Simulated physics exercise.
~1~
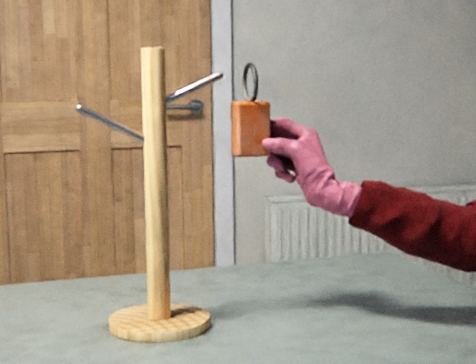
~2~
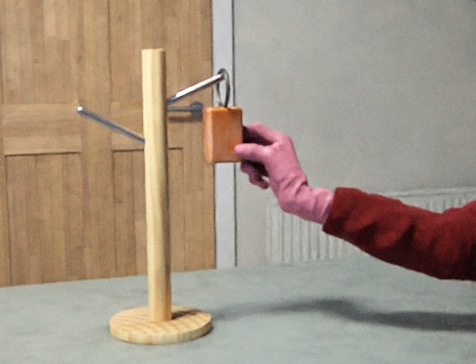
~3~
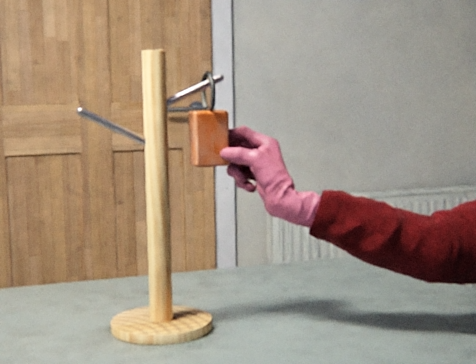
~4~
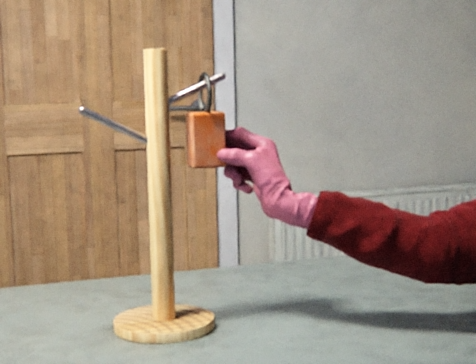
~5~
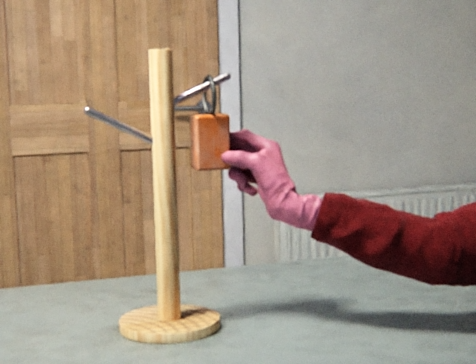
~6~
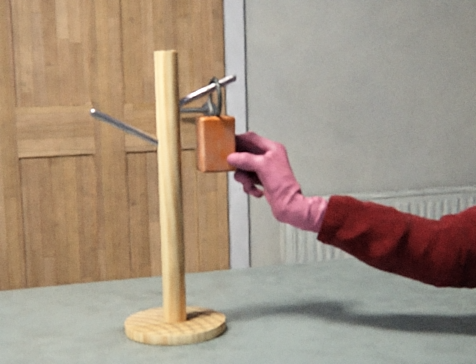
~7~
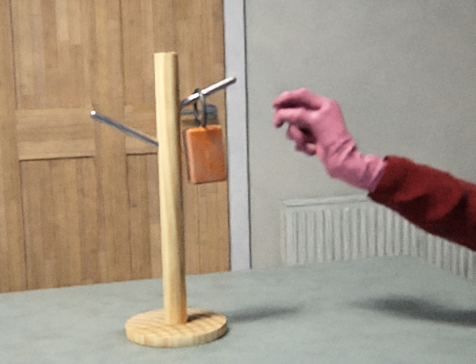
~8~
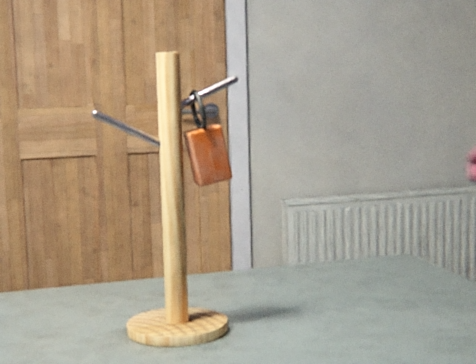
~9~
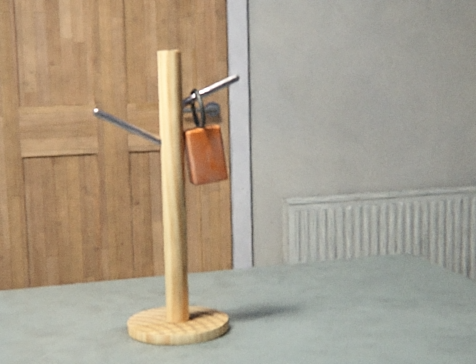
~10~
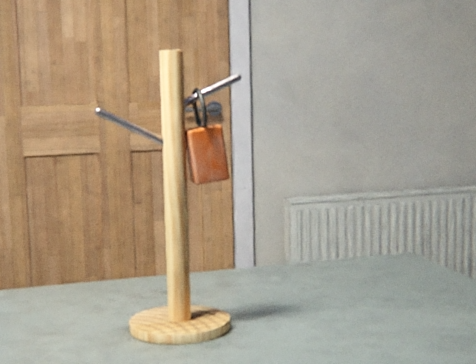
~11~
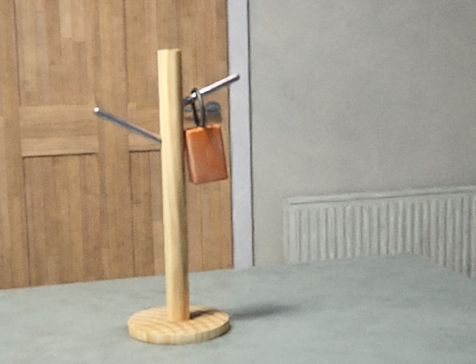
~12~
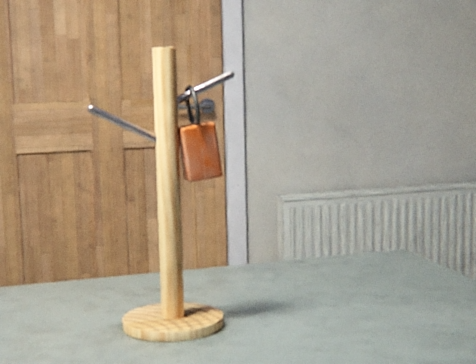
A pink-gloved hand hooks an orange block's ring onto a peg, withdraws, and it stays hanging.
